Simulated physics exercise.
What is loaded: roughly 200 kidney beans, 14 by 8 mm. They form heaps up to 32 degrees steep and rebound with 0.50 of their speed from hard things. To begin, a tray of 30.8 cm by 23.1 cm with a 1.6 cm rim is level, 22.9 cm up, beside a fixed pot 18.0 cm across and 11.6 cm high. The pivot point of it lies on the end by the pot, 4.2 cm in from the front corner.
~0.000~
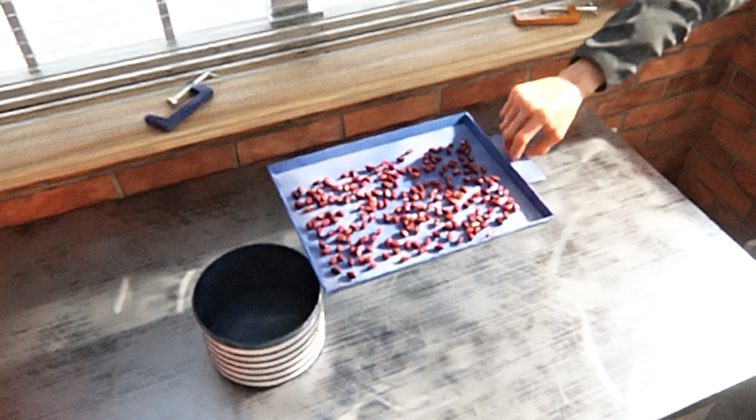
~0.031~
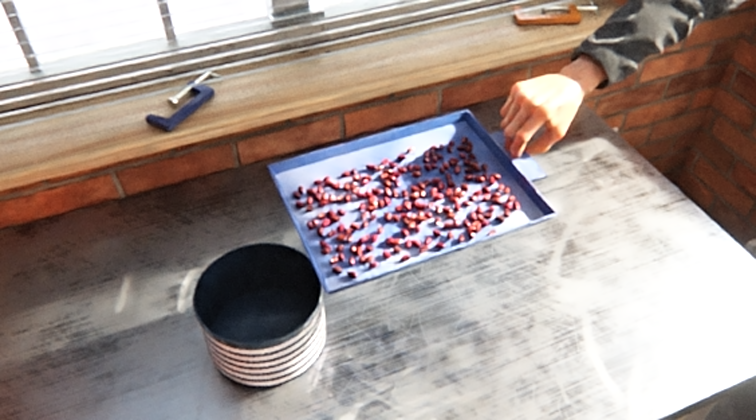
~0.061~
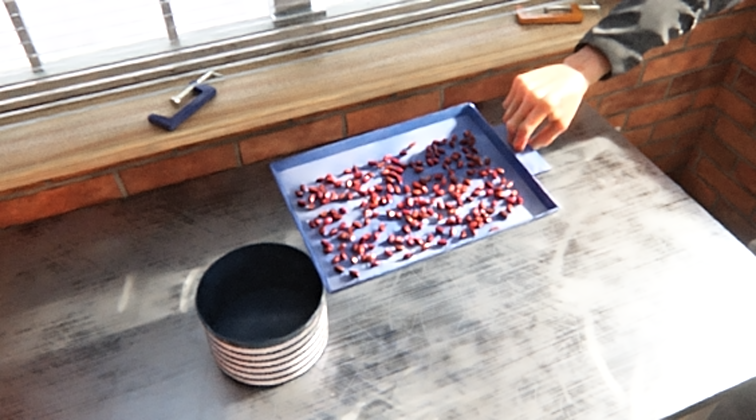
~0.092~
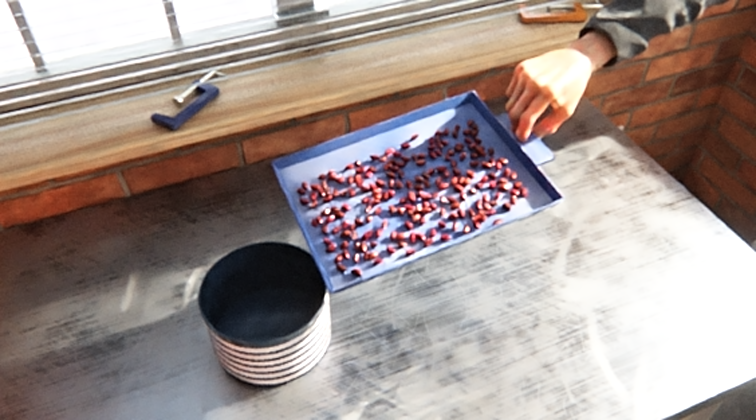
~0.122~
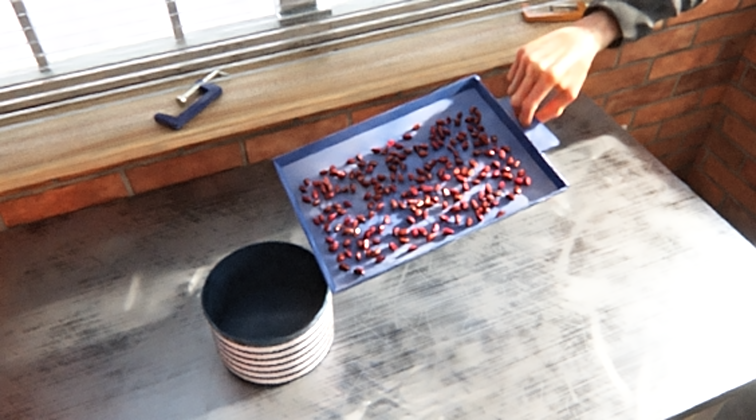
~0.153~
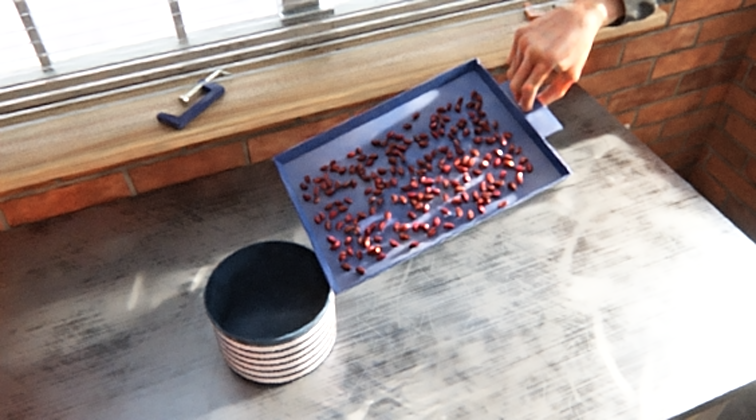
A blue tray of scattered red beans lies nearly flat on a worn gray tabletop, beside a dark pot with a striped outside, as a hand grips its right-hand tab. The hand then raises that end steadily, slanting the tray down toward the pot while the beans stay spread across it.
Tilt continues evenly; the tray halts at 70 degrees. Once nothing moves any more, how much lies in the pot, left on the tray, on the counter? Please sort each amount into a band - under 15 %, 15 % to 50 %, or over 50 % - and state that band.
Pot: 15 % to 50 %; tray: Under 15 %; counter: Over 50 %.
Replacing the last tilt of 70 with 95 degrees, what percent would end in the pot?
25 per cent.
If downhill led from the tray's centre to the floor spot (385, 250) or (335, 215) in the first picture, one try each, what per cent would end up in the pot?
About 0 and 75 per cent.
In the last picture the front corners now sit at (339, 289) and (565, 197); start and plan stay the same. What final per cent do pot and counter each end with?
You'd end with pot at 0 and counter at 100.
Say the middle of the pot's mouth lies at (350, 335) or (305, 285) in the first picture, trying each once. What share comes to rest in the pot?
15 and 10 %.
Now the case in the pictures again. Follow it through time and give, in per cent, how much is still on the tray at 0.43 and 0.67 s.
The figures go 100 and then 10.
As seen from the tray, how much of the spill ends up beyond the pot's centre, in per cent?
Share: Close to 90 %.
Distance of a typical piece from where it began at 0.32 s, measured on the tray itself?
Displacement on the tray: Roughly 1 cm.
Then, at 0.32 s, tilt 45 degrees; the tray holds 100 %, the pot 0 %.
After 0.43 s, tilt 64 degrees; the tray holds 100 %, the pot 0 %.
Then, at 0.67 s, tilt 70 degrees; the tray holds 10 %, the pot 20 %.
In the end, at 2.0 s, pot 25 %, tray 5 %, counter 65 %.
